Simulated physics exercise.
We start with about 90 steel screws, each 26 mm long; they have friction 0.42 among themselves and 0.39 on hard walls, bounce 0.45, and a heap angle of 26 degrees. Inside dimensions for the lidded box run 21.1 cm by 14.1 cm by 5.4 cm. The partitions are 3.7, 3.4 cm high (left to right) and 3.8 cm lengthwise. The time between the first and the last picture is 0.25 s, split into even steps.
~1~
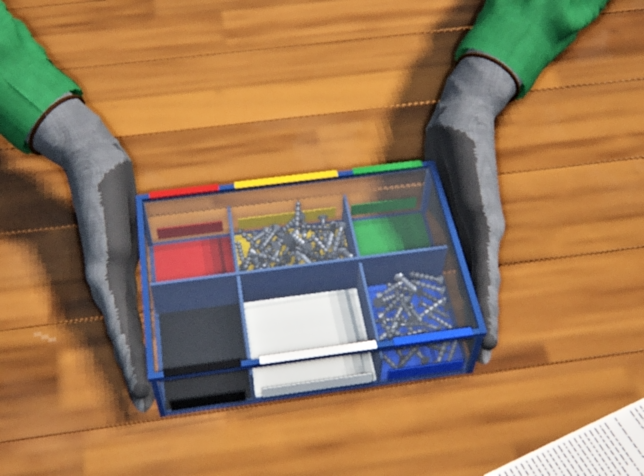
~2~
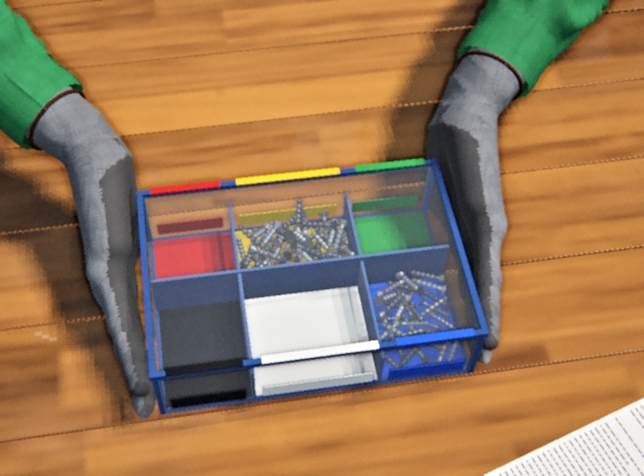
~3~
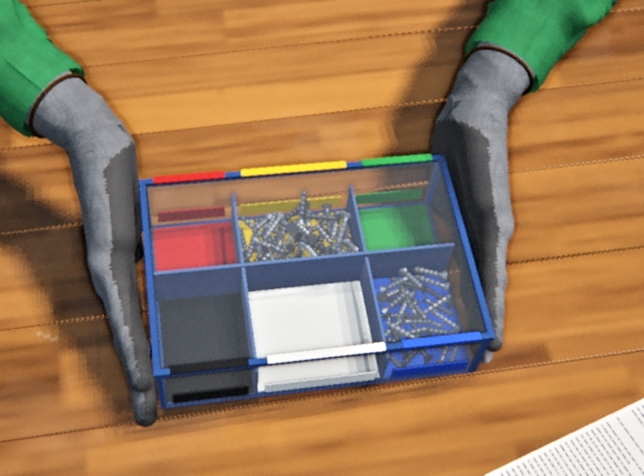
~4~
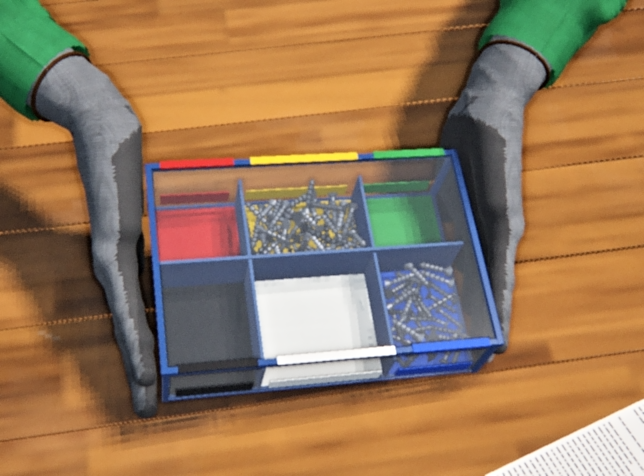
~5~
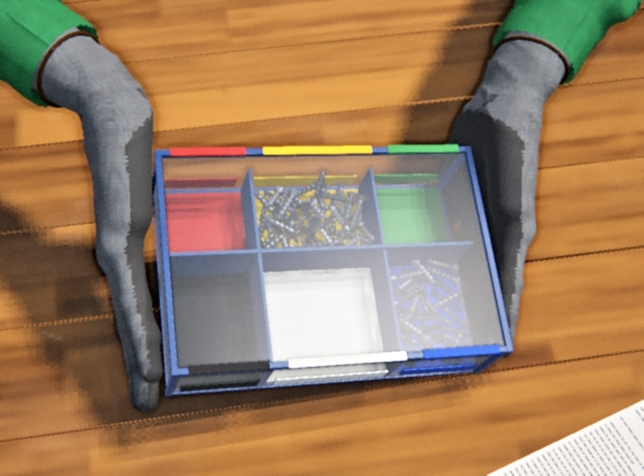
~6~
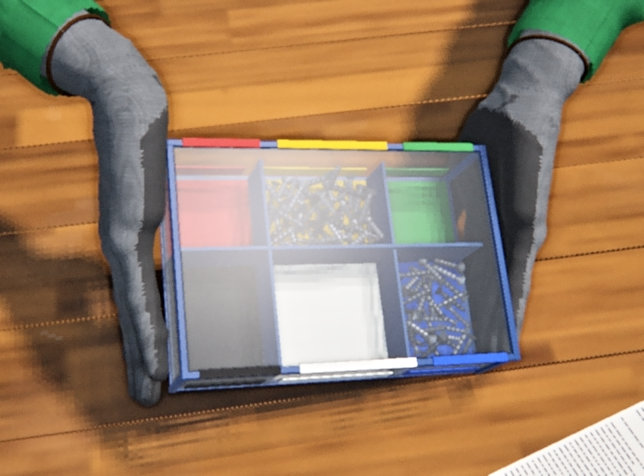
Two gray-gloved hands in green sleeves held a clear-lidded, divided box with screws in the yellow and blue sections, then gradually tilted it and shifted it slightly right, while the screws stayed in their sections.
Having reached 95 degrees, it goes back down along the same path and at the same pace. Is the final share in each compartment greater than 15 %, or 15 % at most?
Red: 15 % at most, blue: Greater than 15 %, green: 15 % at most, yellow: Greater than 15 %, white: 15 % at most, black: 15 % at most.
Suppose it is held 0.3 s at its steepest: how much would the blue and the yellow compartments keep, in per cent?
In that case blue keeps 50% and yellow keeps 50%.
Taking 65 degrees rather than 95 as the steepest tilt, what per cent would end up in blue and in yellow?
With that change, blue ends at 40 percent while yellow ends at 60 percent.
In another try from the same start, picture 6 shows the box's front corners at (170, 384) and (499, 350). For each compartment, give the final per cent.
By the end red holds 0%, blue holds 45%, green holds 0%, yellow holds 45%, white holds 10% and black holds 0%.
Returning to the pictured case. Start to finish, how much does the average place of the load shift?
It shifts by roughly 2.5 cm.
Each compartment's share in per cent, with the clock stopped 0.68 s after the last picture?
Red 0; blue 40; green 0; yellow 55; white 0; black 0.
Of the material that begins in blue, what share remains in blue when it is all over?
Something like 100 per cent.
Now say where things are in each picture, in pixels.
In the first frame, box tilt 0 degrees, front corners at (154, 374) and (479, 330); blue 40 %, yellow 60 %.
In the second frame, box tilt 1 degrees, front corners at (156, 373) and (481, 331).
In the third frame, box tilt 5 degrees, front corners at (160, 371) and (487, 334), lowest corner right front.
In the fourth frame, box tilt 11 degrees, front corners at (168, 369) and (496, 340), lowest corner right front.
In the fifth frame, box tilt 18 degrees, front corners at (177, 370) and (505, 347), lowest corner right front.
In the sixth frame, box tilt 24 degrees, front corners at (188, 373) and (512, 354), lowest corner right front; blue 40 %, yellow 60 %.
Then, 0.68 s after the last picture, tilt 94 degrees; blue 40 %, yellow 55 %.
Then, 1.13 s after the last picture, tilt 40 degrees; blue 45 %, green 5 %, yellow 50 %.
Then, 1.66 s after the last picture, tilt 0 degrees; blue 45 %, green 5 %, yellow 50 %, white 5 %.
In the end, red 0 %, blue 45 %, green 5 %, yellow 50 %, white 5 %, black 0 %.
